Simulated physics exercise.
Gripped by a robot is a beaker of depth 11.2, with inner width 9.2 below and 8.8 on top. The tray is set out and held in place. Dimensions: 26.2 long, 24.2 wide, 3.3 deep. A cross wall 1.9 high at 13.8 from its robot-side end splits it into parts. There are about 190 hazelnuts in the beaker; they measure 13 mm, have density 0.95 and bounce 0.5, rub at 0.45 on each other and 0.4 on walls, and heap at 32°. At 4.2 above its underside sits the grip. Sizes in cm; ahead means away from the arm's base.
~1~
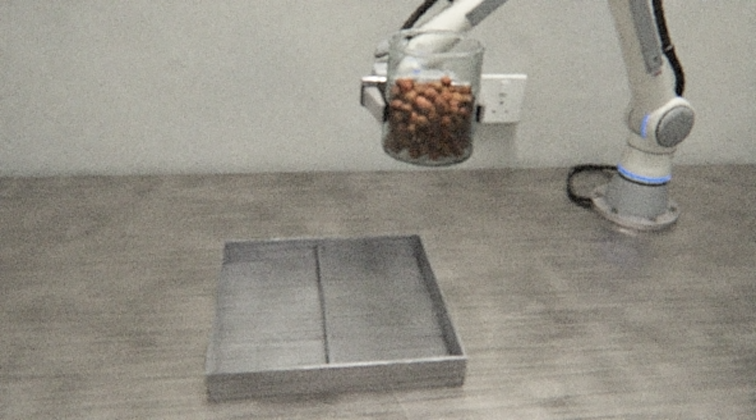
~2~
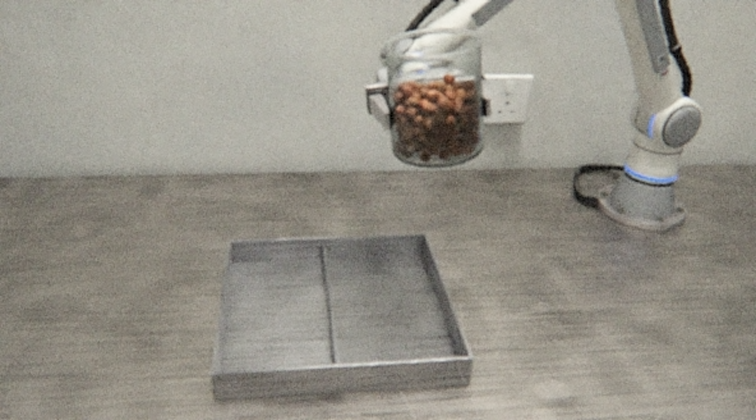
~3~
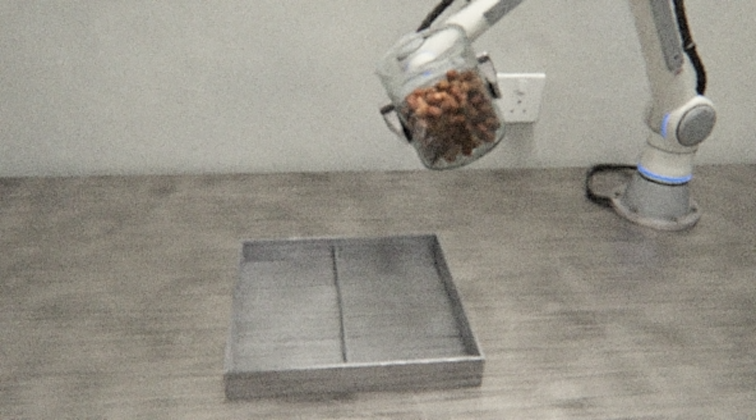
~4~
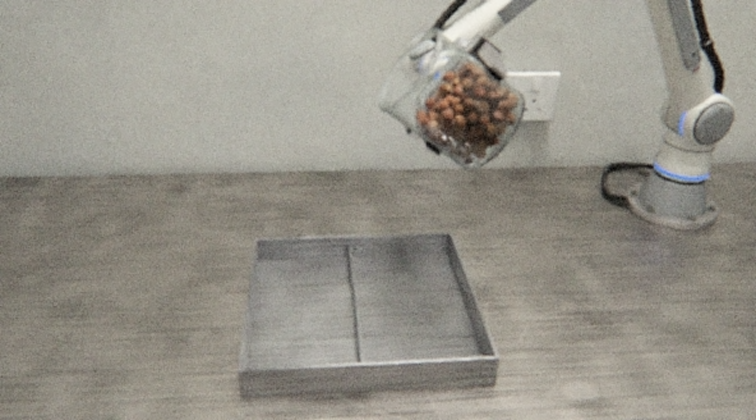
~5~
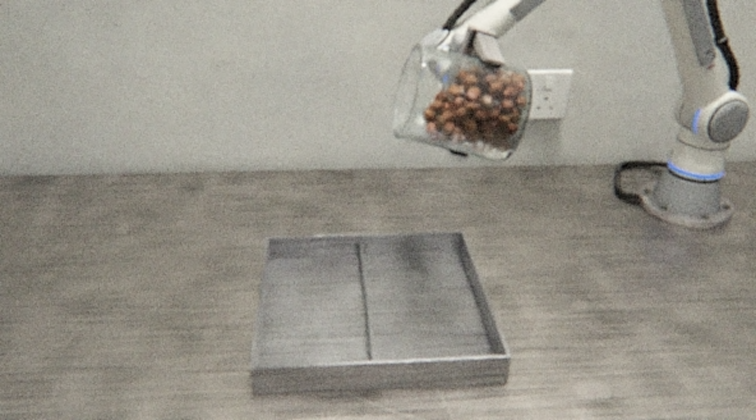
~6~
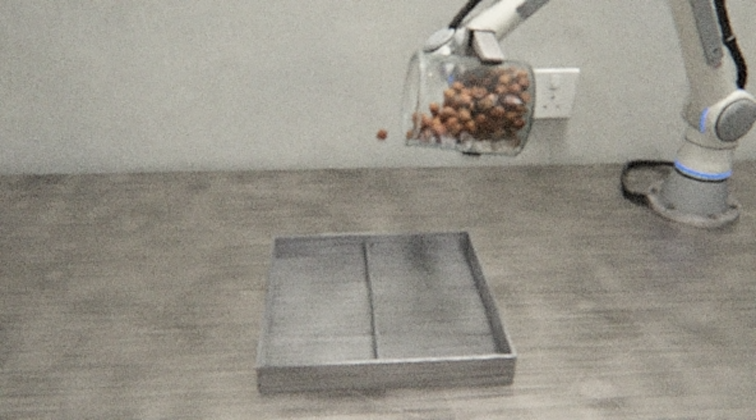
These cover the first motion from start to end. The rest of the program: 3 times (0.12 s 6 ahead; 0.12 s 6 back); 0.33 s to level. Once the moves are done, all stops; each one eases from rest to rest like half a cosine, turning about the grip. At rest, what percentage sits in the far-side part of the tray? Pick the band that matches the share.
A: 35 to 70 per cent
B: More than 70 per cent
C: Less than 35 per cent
Option A: 35 to 70 per cent.
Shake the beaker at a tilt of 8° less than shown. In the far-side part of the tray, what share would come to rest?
Some 45 %.
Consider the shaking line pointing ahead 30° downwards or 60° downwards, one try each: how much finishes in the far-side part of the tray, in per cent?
First try about 35 %, second try about 20 %.
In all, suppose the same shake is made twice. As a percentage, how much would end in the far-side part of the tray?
About 50 per cent in that case.
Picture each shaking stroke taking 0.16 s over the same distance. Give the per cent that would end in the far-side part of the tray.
That gives about 50 percent.
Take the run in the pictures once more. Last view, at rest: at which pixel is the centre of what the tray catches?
Centre estimate: Around (318, 309).
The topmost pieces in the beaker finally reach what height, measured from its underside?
Roughly 3.5 centimetres.
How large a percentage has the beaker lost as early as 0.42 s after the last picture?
By then near 55 % is out.
Then, 0.42 s on, tilted 83° forward, highest piece 27 above the table; 84 in the beaker, 63 in the far-side part, 22 on the table or floor, 6 in the robot-side part, 15 in flight or on a rim.
Then, 0.84 s on, tilted 59° forward, highest piece 27 above the table; 100 in the far-side part, 36 on the table or floor, 31 in the beaker, 9 in the robot-side part, 14 in flight or on a rim.
Then, 1.25 s on, level, highest piece 26 above the table; 109 in the far-side part, 37 on the table or floor, 31 in the beaker, 13 in the robot-side part.
Then, 2.30 s on, level, highest piece 26 above the table; 109 in the far-side part, 37 on the table or floor, 31 in the beaker, 13 in the robot-side part.
In the end, 109 in the far-side part, 37 on the table or floor, 31 in the beaker, 13 in the robot-side part. That is 57 % in the far-side part of the tray.
